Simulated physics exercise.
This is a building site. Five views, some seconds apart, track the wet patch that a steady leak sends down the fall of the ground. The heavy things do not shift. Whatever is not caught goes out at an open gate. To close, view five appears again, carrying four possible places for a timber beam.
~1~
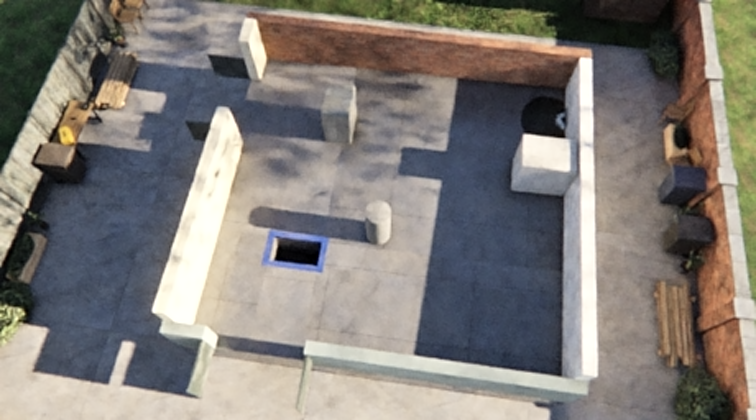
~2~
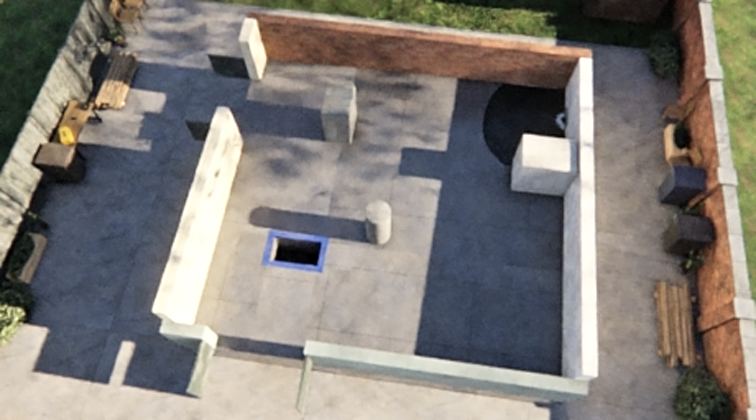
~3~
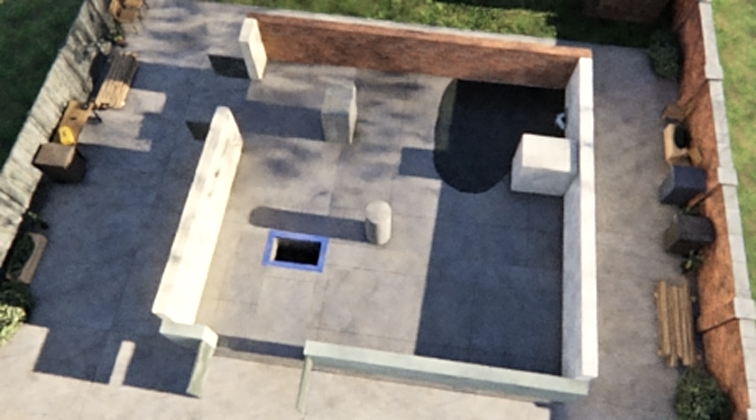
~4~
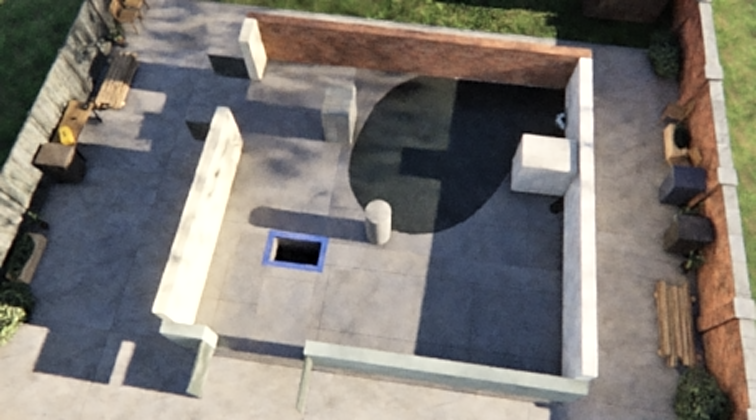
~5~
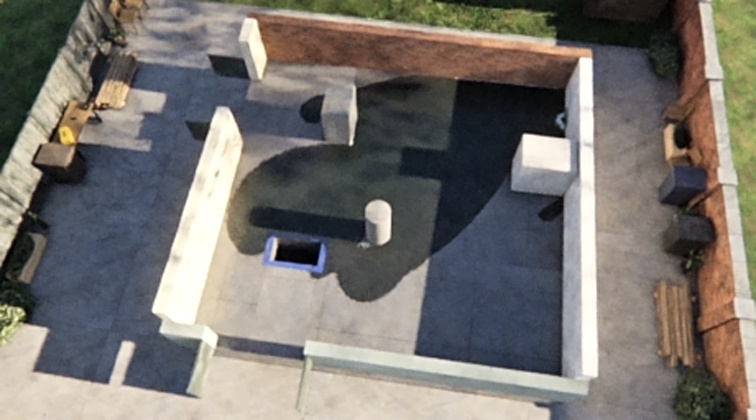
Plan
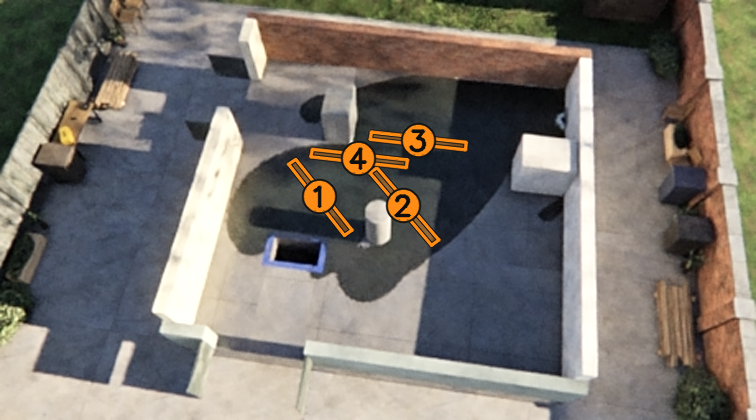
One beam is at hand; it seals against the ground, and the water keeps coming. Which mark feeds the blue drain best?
3.
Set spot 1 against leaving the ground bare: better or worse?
Worse.
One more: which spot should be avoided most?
1.
On the marked copy, 1 from (292, 161) to (348, 232); 2 from (373, 170) to (435, 242); 3 from (370, 135) to (465, 146); 4 from (311, 153) to (406, 163).
With 1, about 6 % of the stream runs into the blue drain, about 93 % out by the gates.
With 2, about 10 % of the stream runs into the blue drain, about 89 % out by the gates.
With 3, about 33 % of the stream runs into the blue drain, about 66 % out by the gates.
With 4, about 21 % of the stream runs into the blue drain, about 78 % out by the gates.
